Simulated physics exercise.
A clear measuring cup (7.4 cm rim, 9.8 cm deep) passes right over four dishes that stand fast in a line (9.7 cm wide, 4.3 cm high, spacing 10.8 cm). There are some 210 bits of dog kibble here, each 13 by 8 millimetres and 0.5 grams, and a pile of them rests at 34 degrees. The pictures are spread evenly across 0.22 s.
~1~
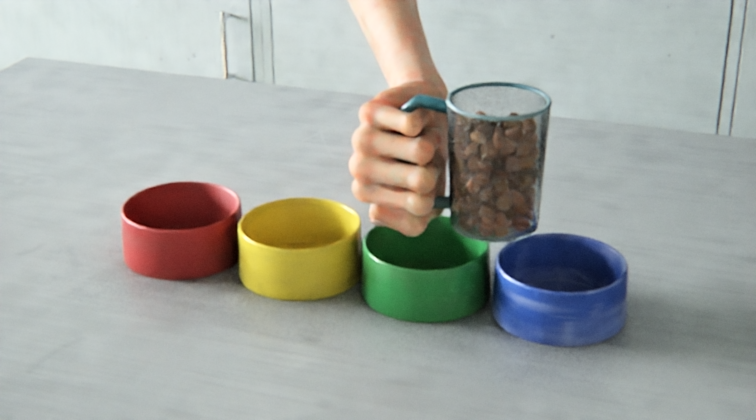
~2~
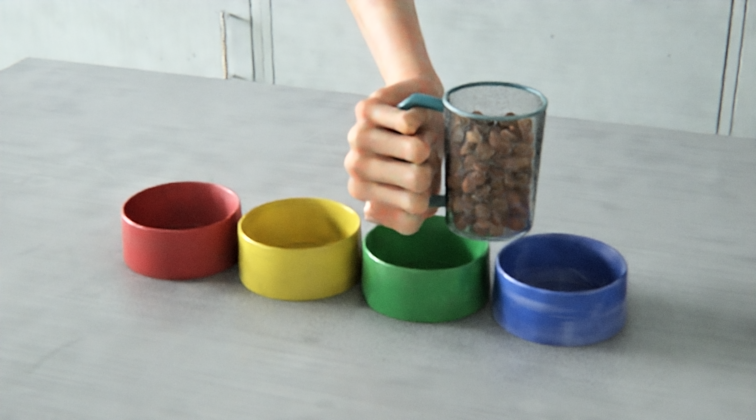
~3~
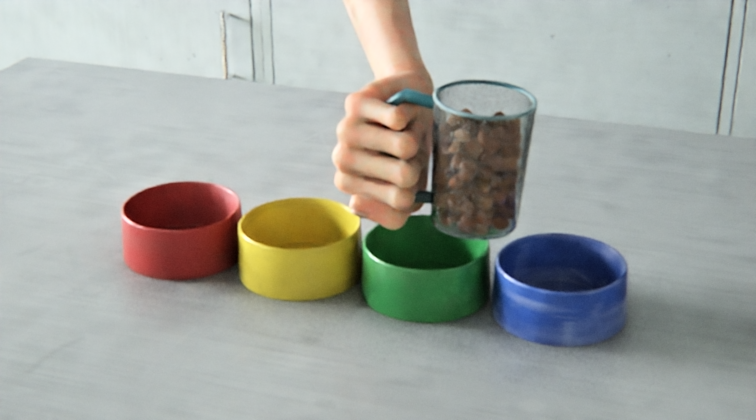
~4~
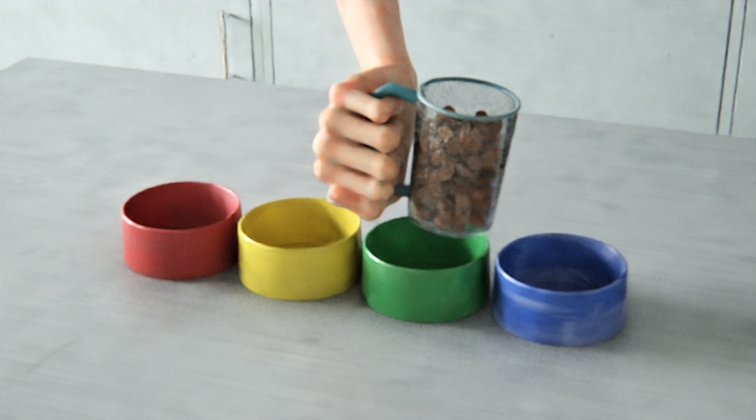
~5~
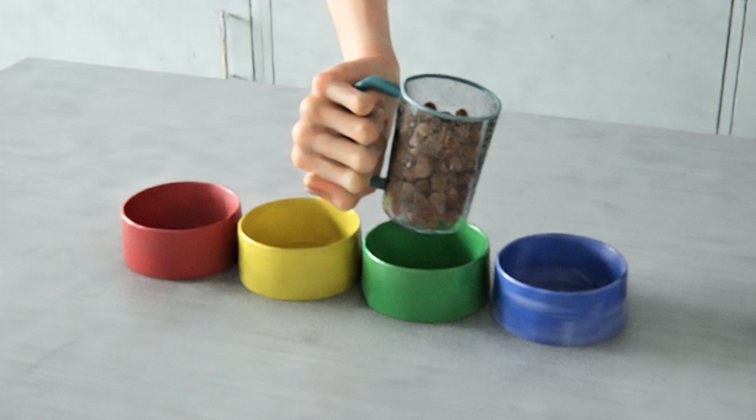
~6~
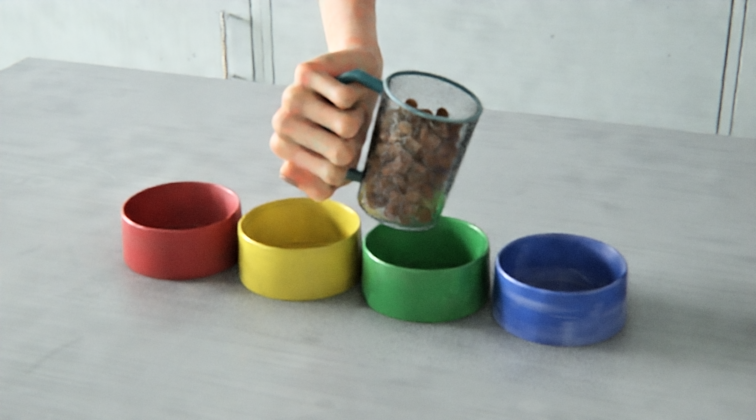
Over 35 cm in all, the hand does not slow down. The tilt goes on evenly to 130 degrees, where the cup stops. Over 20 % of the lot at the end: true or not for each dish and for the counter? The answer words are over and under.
Red: Over. Blue: Under. Green: Under. Yellow: Under. Counter: Over.
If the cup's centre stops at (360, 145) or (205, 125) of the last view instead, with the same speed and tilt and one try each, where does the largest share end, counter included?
First try: Green; second try: Yellow.
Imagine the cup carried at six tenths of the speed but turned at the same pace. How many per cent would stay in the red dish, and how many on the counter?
Then the red dish gets 80 and the counter 10.
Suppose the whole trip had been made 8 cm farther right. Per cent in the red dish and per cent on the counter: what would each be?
Red: 60; counter: 30.
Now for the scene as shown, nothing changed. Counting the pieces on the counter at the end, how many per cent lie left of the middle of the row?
Roughly 100 per cent of them.
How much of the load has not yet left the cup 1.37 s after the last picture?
I'd say close to 5 per cent.
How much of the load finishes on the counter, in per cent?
Roughly 30 percent.
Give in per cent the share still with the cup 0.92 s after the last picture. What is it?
That would be some 95 per cent.
Then, 0.55 s after the last picture, tilt 70 degrees; cup holds 100 %.
Then, 0.92 s after the last picture, tilt 106 degrees; cup holds 95 %, red 5 %.
Then, 1.37 s after the last picture, tilt 130 degrees; cup holds 5 %, red 70 %.
In the end, red 75 %, blue 0 %, green 0 %, yellow 0 %, counter 30 %.
